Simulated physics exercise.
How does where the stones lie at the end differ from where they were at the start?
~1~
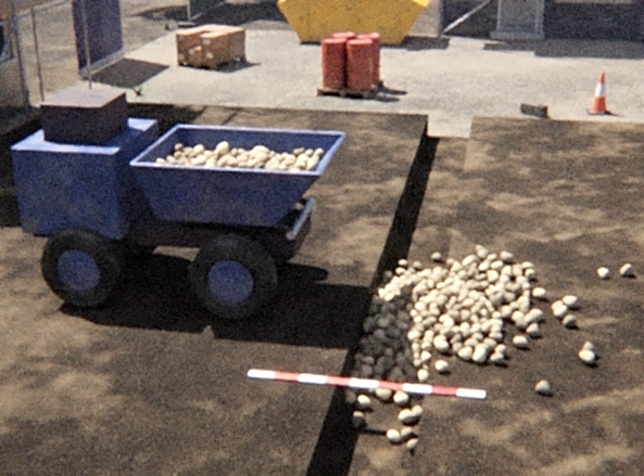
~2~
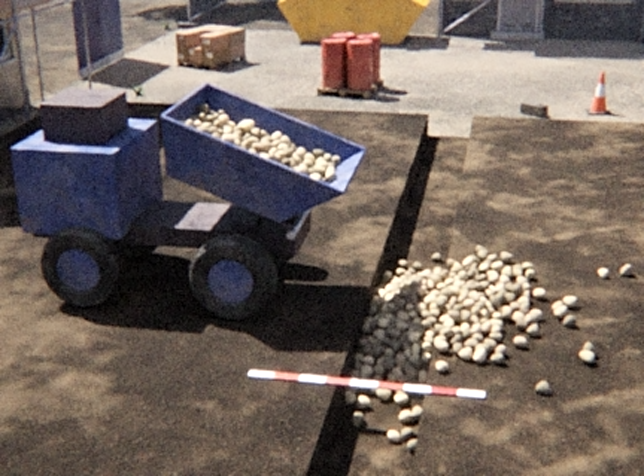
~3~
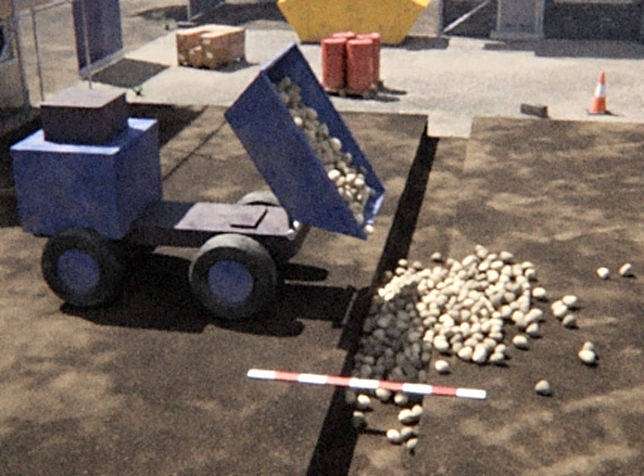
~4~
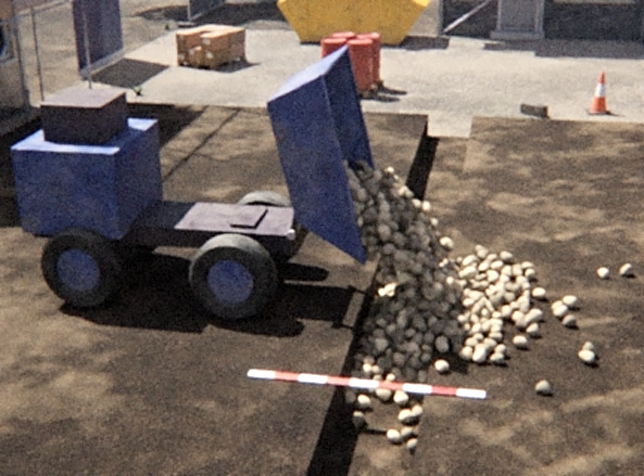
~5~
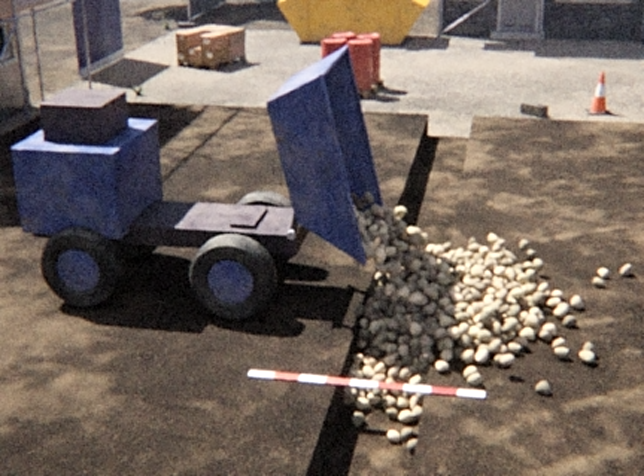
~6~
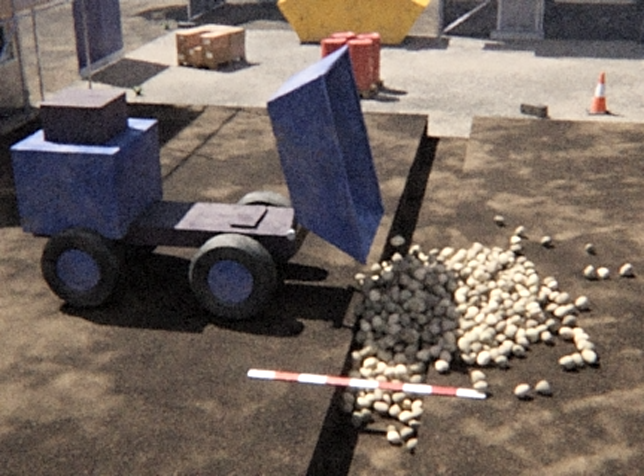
At the start some of the stones were up in the dumper's skip on the left, with the rest in a loose pile at the trench. By the end they all lay lower down and further right, heaped in and around the trench.
On a sunlit building site, a blue dumper tilted its skip steeply over a trench where a pile of pale stones already lay, and its load slid out, leaving the skip raised and a bigger heap in the trench and spread beyond it.
